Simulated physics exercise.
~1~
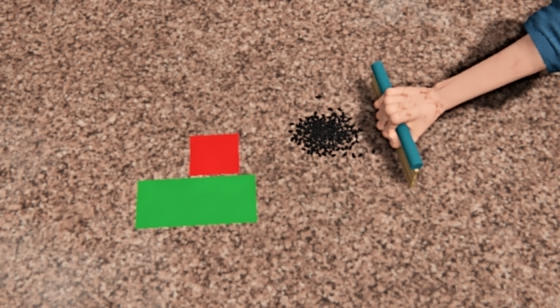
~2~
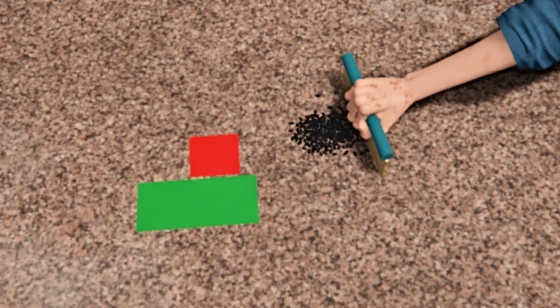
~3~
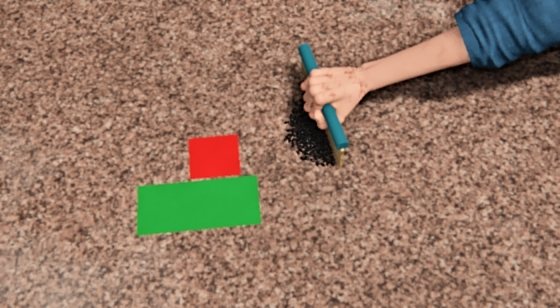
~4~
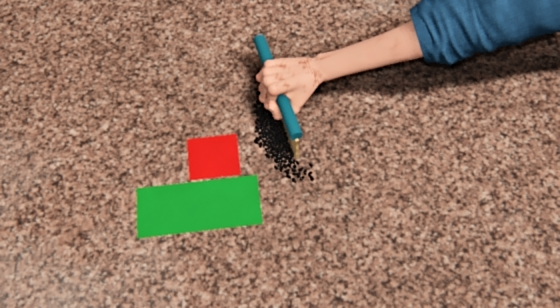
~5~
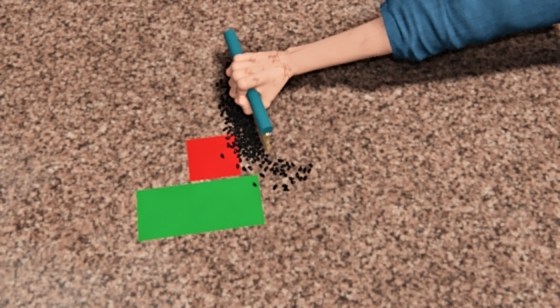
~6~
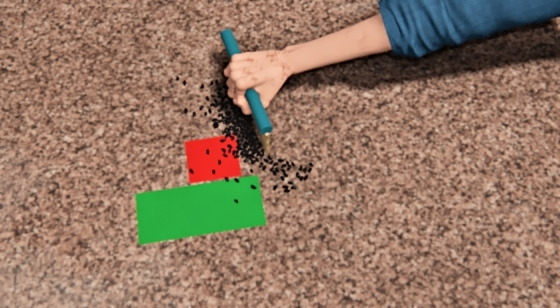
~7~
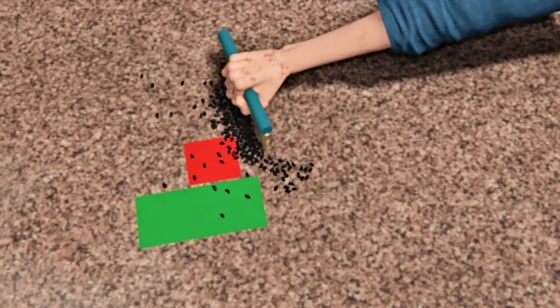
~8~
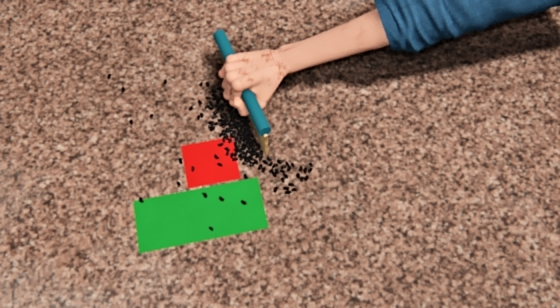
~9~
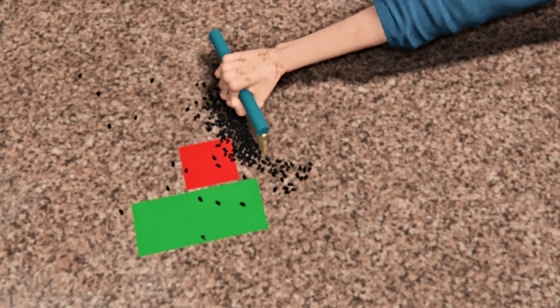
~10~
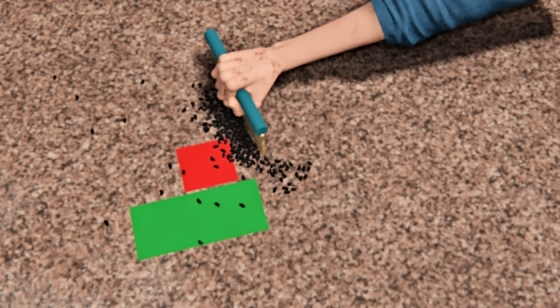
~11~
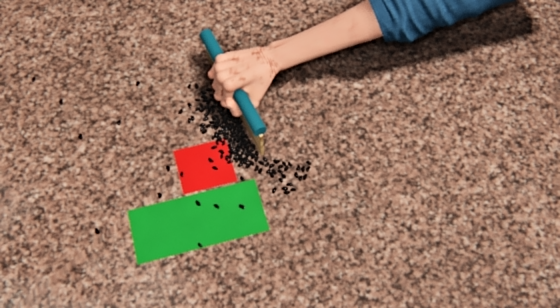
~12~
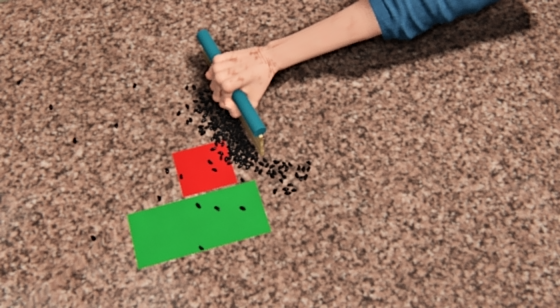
A hand in a blue sleeve pushed a pile of small black beans leftwards across a speckled surface with a teal scraper, then stopped, and some beans scattered over the red and green sheets and beyond, most staying heaped by the blade.
